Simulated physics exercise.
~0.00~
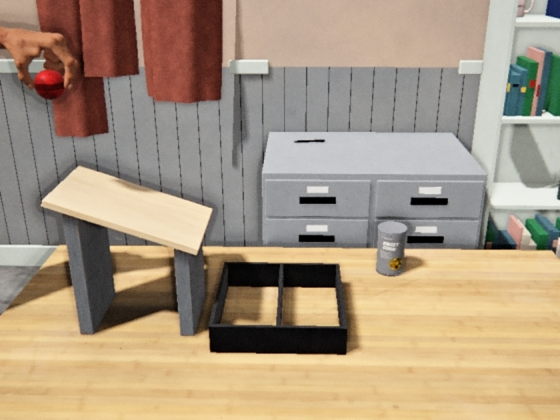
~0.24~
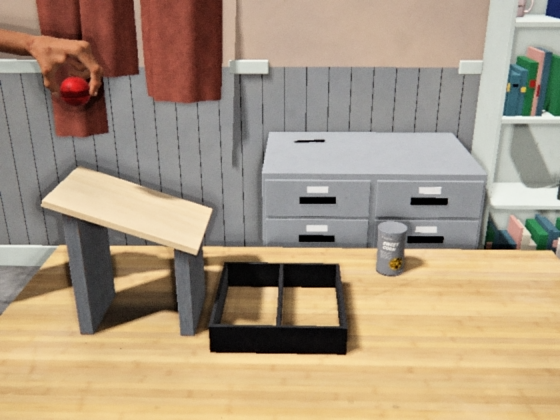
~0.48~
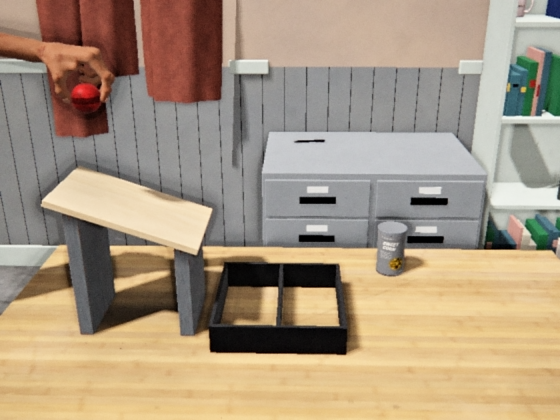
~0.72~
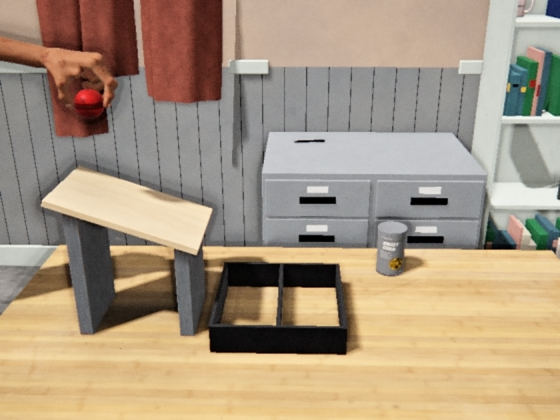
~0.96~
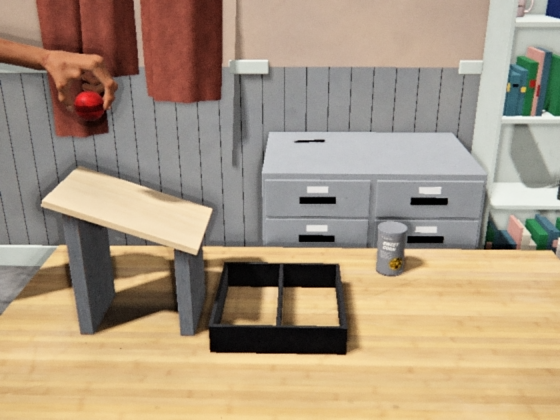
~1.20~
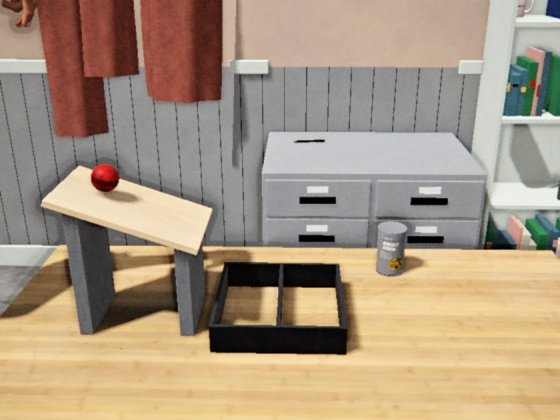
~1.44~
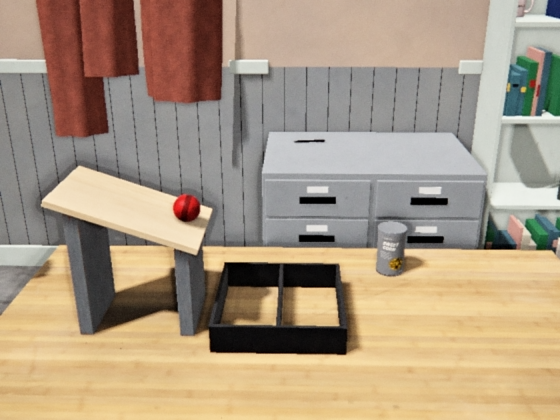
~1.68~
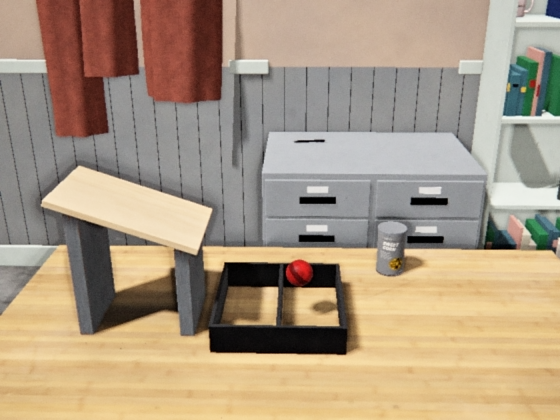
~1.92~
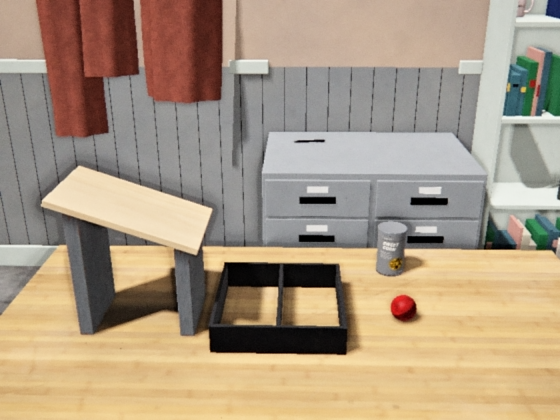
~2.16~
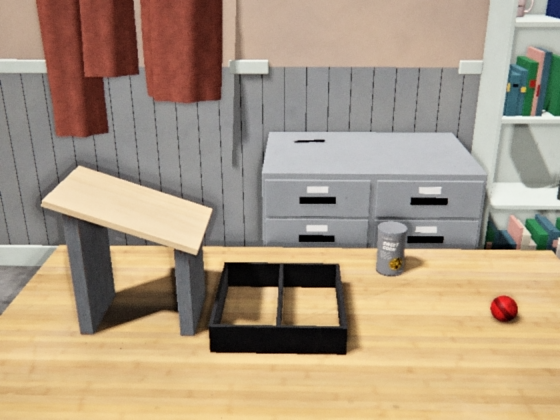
A hand held a red ball above a sloping wooden board and let it go, and the ball rolled down to the right, passed over the black divided tray and ended up on the table beyond it, right of the grey tin.
